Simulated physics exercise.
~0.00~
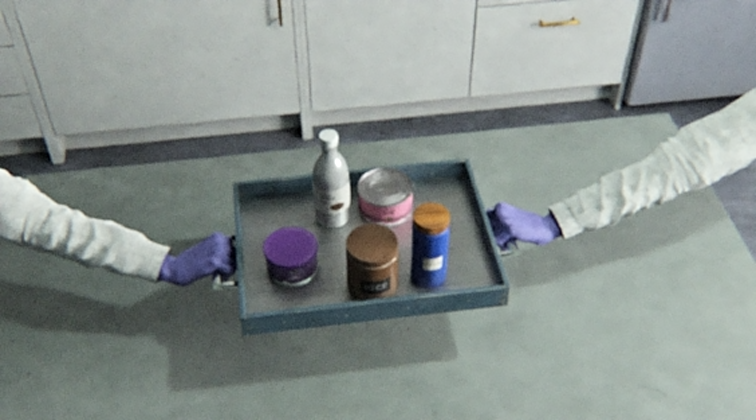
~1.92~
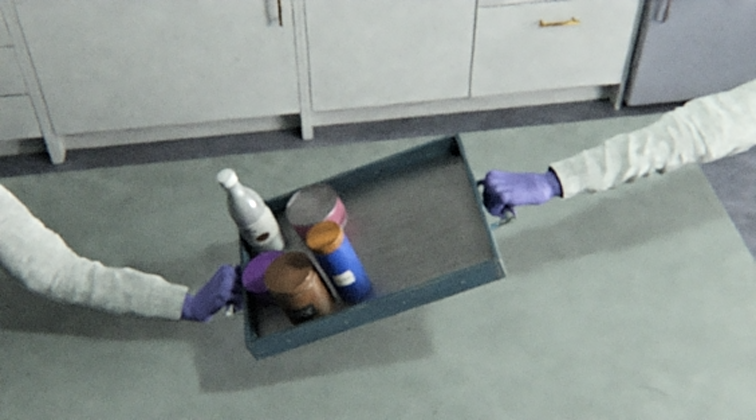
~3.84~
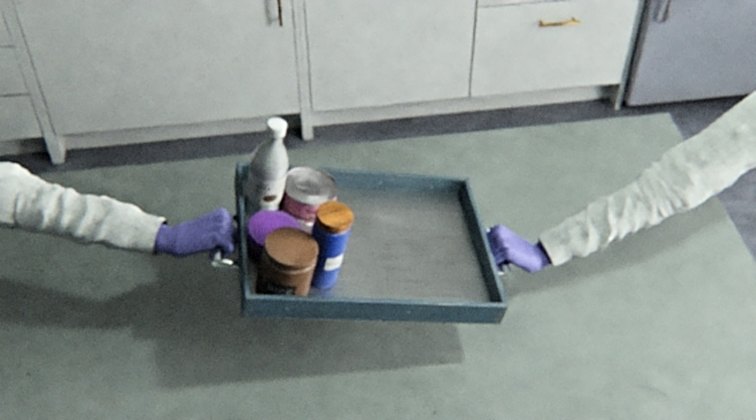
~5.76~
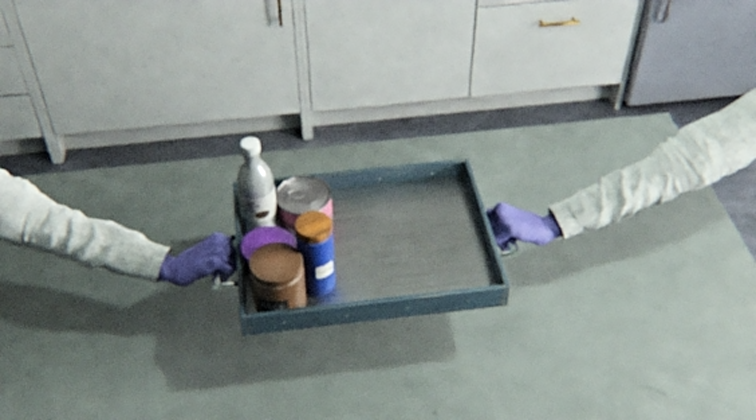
In a kitchen, purple-gloved hands tilting a tray left, then slightly right, then level, leaving its sliding containers upright, clustered left.
